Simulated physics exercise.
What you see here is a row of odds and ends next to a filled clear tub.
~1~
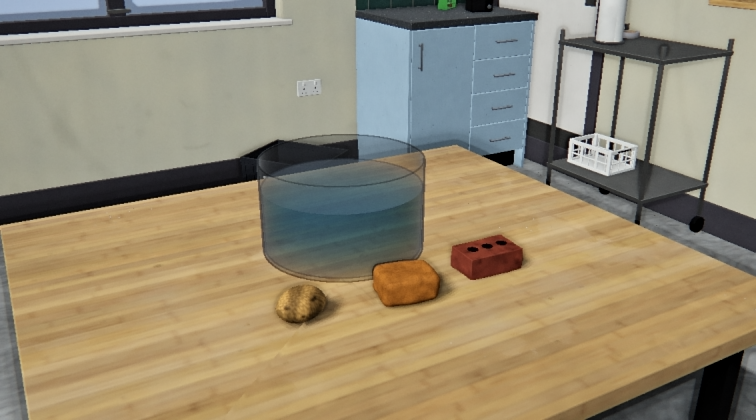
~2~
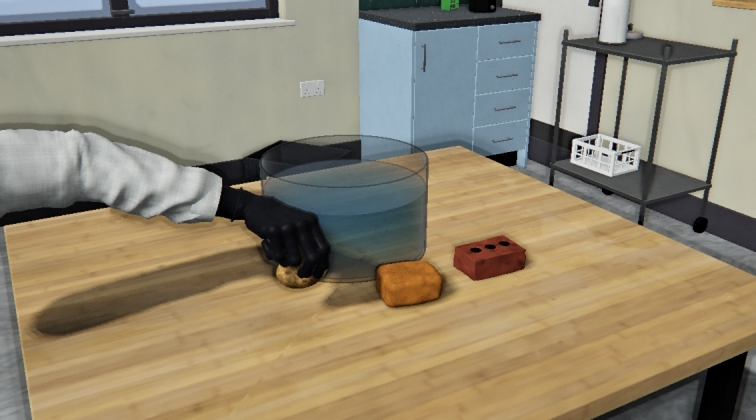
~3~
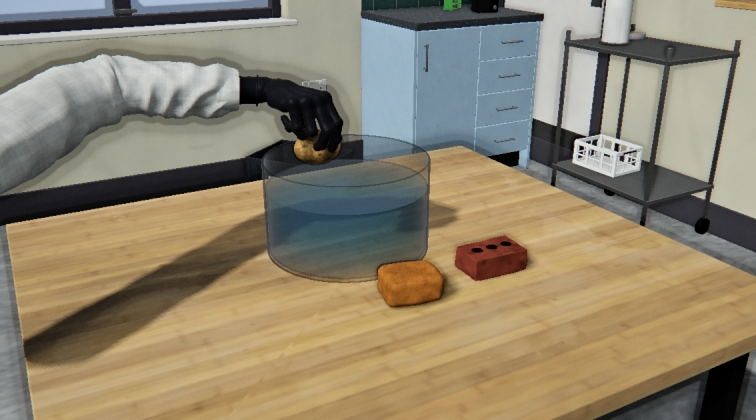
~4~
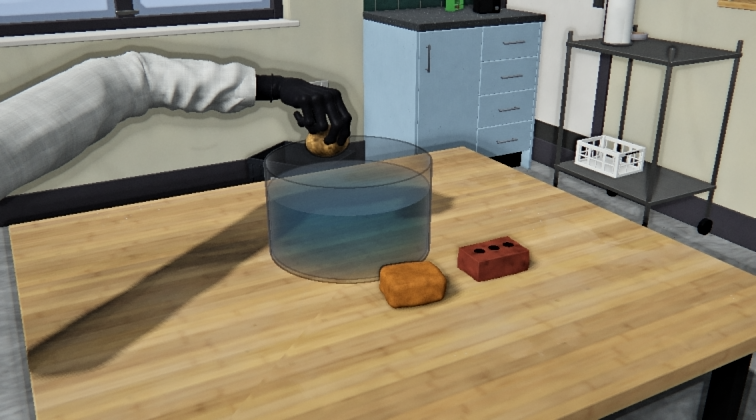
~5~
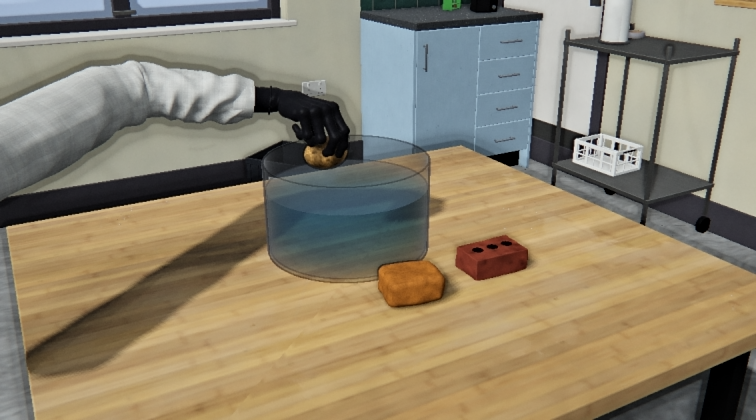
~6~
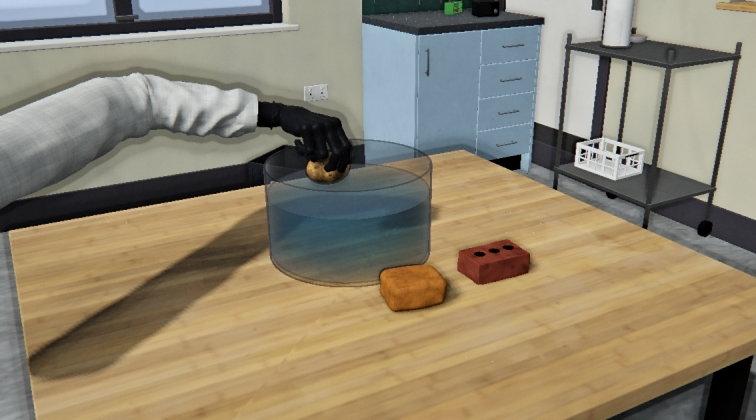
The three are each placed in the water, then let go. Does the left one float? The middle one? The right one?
Starting at the left, it drops under, then it rides the liquid, then it drops under.
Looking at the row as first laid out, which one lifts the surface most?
The far-right item.
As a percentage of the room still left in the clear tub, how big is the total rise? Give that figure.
It comes to around 16 per cent.
Shortly, the potato ends at the bottom.
Then, the bread roll bobs at the top.
At the finish, the piece of brick ends at the bottom; afloat, bread roll.
